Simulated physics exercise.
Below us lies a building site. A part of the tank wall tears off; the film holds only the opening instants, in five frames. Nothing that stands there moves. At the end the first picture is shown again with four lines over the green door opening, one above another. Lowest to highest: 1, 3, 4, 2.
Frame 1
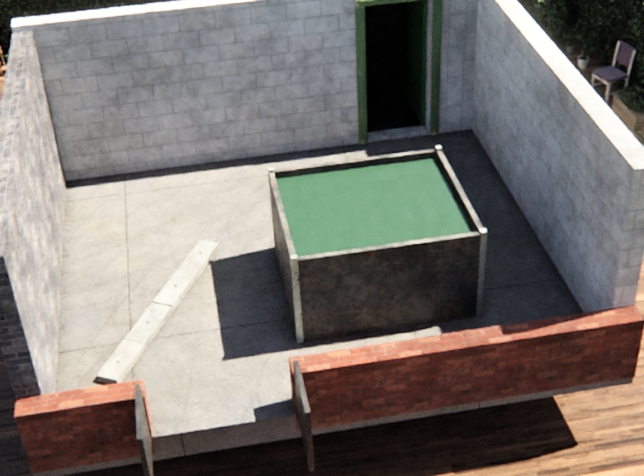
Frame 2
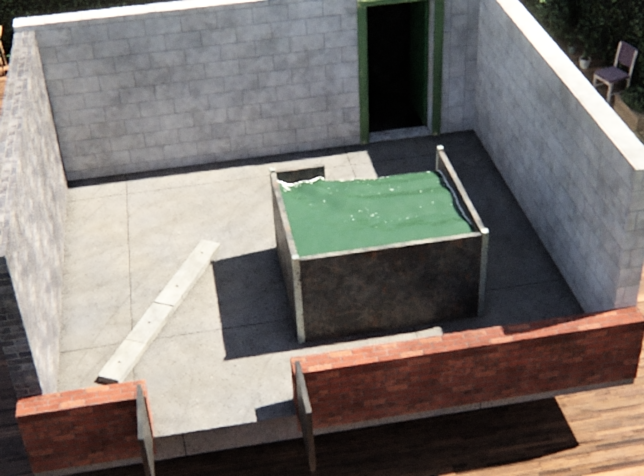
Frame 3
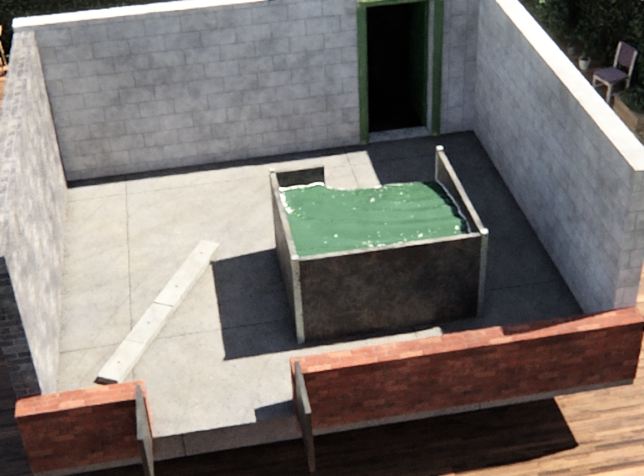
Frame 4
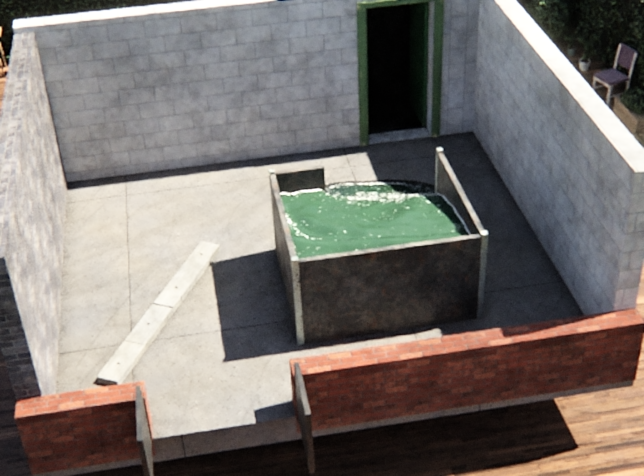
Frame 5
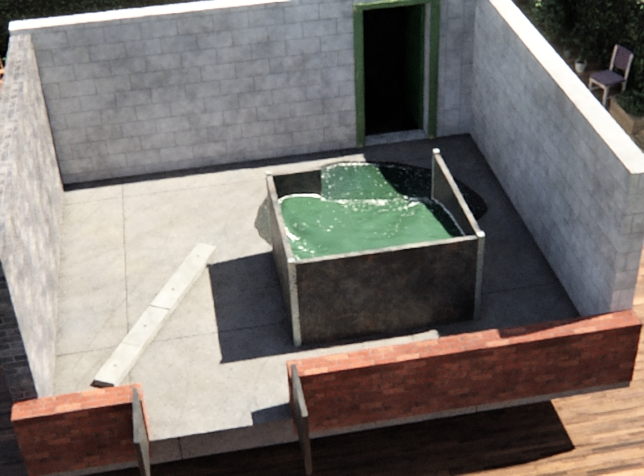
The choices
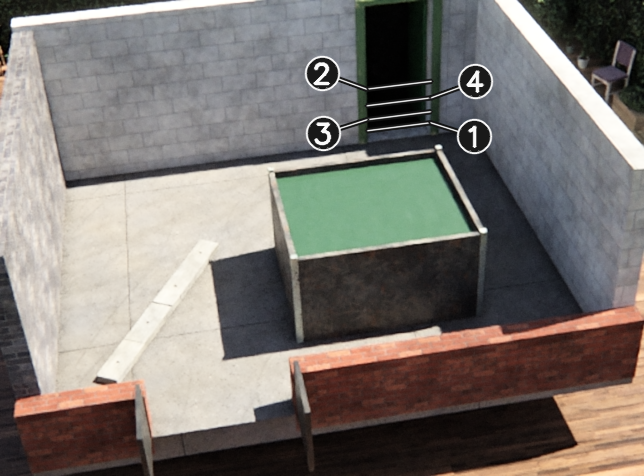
Green water sat still in a square tank inside a walled yard, then dropped away at the back, churned with white froth, and spread onto the concrete floor behind, near the green doorway.
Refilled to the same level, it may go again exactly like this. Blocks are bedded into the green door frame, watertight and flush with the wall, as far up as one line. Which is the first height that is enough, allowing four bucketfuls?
The answer is height 4.
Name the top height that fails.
Height 3.
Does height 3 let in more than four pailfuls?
Yes.
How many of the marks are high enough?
Two of them.
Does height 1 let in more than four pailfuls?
Yes, that goes wrong.
On the marked copy, 1 at (399, 126); 2 at (399, 85); 3 at (399, 115); 4 at (399, 101); from the bottom up 1, 3, 4, 2.
Choosing 1, dozens of bucketfuls pour in.
Choosing 2, nothing gets over.
Choosing 3, about 11 bucketfuls get in.
Choosing 4, a splash gets over, under a bucket.
